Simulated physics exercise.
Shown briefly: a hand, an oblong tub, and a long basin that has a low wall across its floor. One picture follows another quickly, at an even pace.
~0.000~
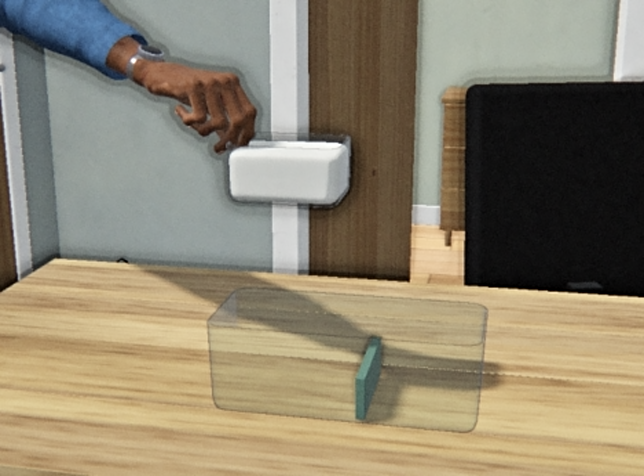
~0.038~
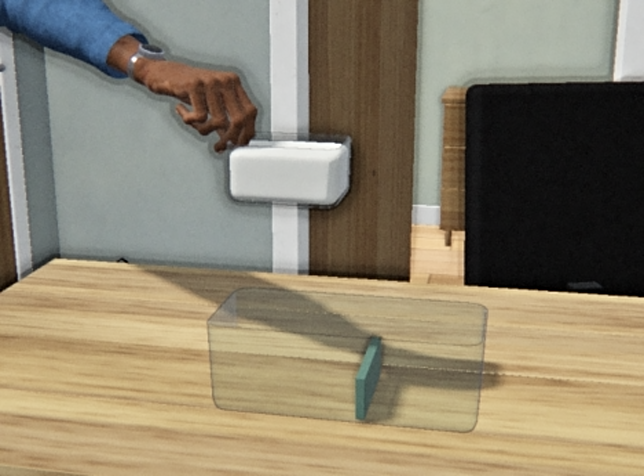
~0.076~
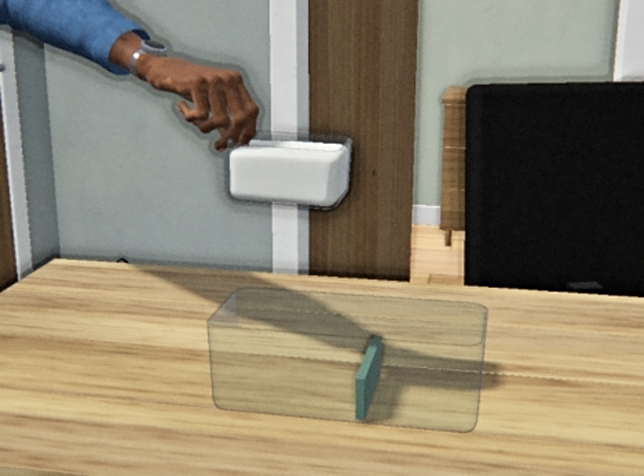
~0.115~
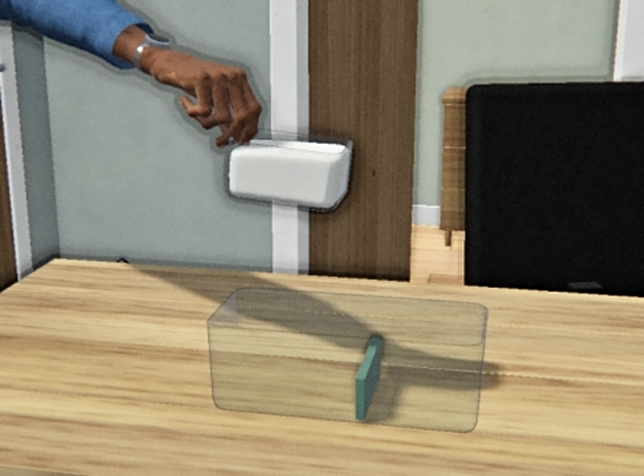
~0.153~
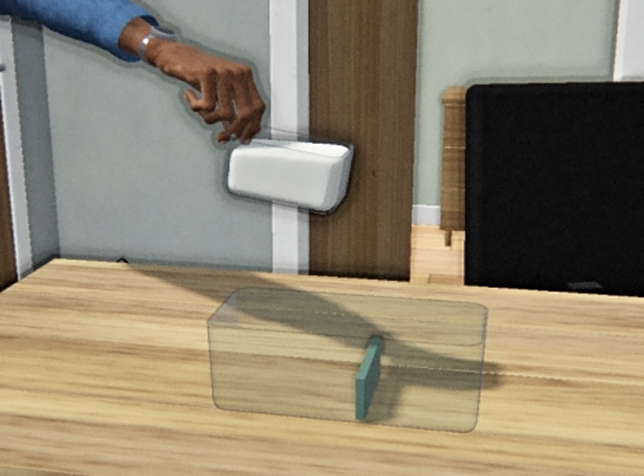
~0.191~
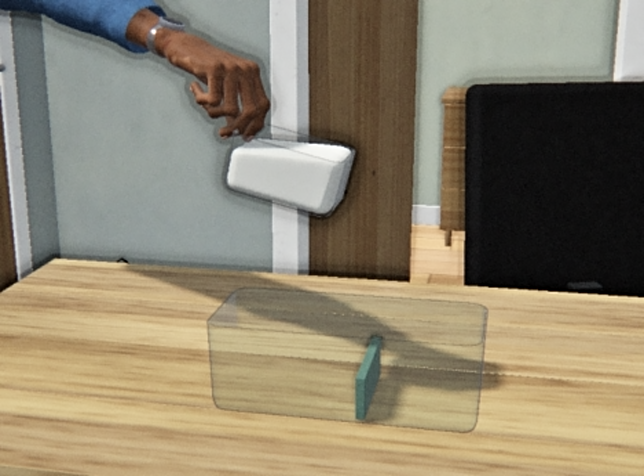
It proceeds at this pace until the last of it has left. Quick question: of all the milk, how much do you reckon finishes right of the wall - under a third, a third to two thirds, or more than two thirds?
Short answer, the right side gets past two thirds.
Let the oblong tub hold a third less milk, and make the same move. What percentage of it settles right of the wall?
It comes to near 65 per cent.
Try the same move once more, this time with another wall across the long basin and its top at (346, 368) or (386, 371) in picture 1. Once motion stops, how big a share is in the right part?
First try close to 75 percent, second try close to 60 percent.
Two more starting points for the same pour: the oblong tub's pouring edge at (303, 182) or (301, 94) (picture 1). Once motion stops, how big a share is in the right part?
You'd get 20 percent from the first and 55 percent from the second.
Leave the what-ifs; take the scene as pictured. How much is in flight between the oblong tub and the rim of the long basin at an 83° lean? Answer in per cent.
I'd say some 50 per cent.
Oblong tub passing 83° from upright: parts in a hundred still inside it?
30 per cent or so.
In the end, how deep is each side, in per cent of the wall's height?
10 per cent for the left part, 50 for the right.
A moment on, the oblong tub is tipped on its side and 32 per cent is still to pour, 1 is left of the wall and 15 right of it.
Next, the oblong tub is tipped right over and 3 per cent is still to pour, 13 is left of the wall and 75 right of it.
Then the oblong tub is tipped right over and 0 per cent is still to pour, 22 is left of the wall and 74 right of it.
Later the oblong tub is tipped right over and 0 per cent is still to pour, 22 is left of the wall and 75 right of it.
Finally, 22 per cent lies left of the wall, 74 right of it and 3 outside.
